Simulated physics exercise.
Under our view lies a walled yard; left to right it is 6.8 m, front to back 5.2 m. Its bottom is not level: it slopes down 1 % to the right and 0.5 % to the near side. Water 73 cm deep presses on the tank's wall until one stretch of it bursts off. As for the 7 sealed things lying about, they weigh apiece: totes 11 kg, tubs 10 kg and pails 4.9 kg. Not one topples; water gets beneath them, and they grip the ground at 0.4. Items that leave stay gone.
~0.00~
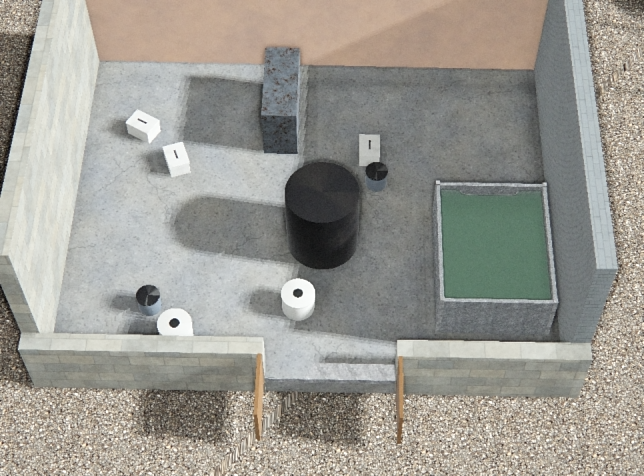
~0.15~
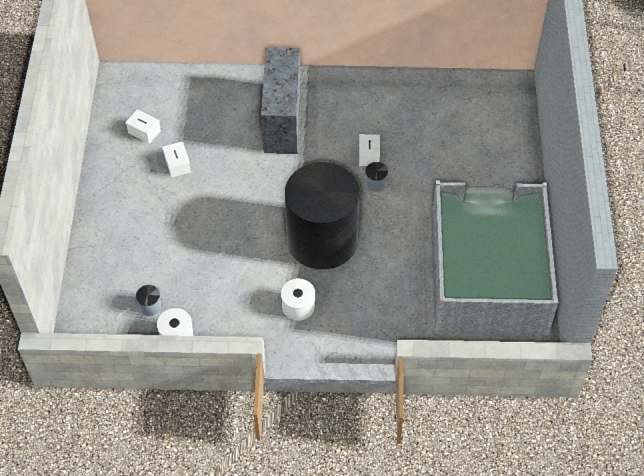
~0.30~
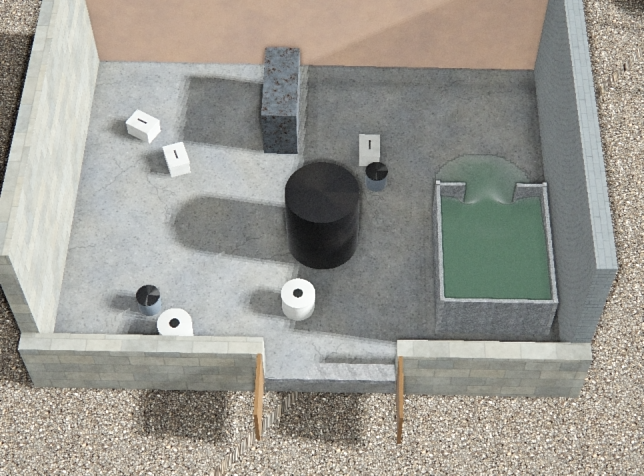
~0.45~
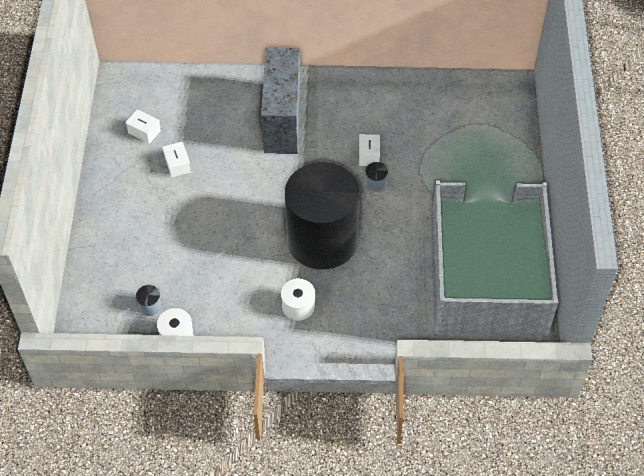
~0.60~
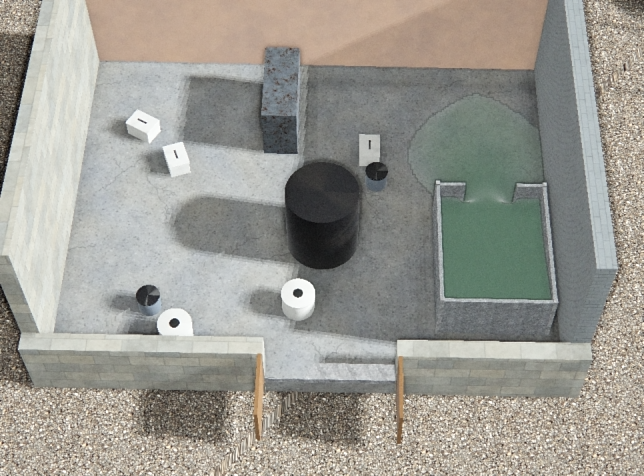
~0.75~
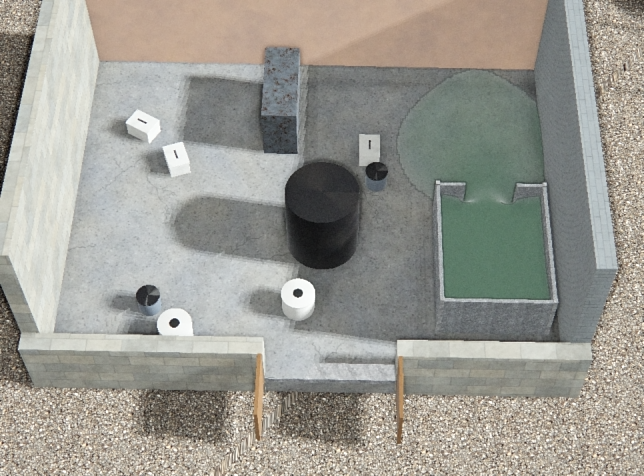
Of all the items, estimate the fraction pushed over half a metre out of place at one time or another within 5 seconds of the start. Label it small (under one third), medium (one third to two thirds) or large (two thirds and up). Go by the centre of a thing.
Small.
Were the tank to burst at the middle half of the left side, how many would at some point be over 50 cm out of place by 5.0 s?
So the tally would be 5.
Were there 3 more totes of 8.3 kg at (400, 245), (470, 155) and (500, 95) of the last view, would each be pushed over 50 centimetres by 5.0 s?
Well, in turn they are below that, above that and above that.
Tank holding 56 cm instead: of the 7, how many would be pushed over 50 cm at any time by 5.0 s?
0.
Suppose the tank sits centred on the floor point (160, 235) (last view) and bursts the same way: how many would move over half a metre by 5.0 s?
So the tally would be 2.
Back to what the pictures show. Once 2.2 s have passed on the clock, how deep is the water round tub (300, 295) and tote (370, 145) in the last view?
I'd estimate 0 cm for the first and 3 cm for the second.
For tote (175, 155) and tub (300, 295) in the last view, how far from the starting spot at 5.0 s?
0 cm, then 0 cm.
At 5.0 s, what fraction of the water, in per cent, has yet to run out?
100 % or so.
After 1.1 s 0 of 7 are over 50 cm from their spots; 0 afloat.
After 2.2 s 0 of 7 are over 50 cm from their spots; 0 afloat.
After 3.5 s 0 of 7 are over 50 cm from their spots; 0 afloat.
After 5.0 s 0 of 7 are over 50 cm from their spots, and 0 have been at some point; 0 afloat.
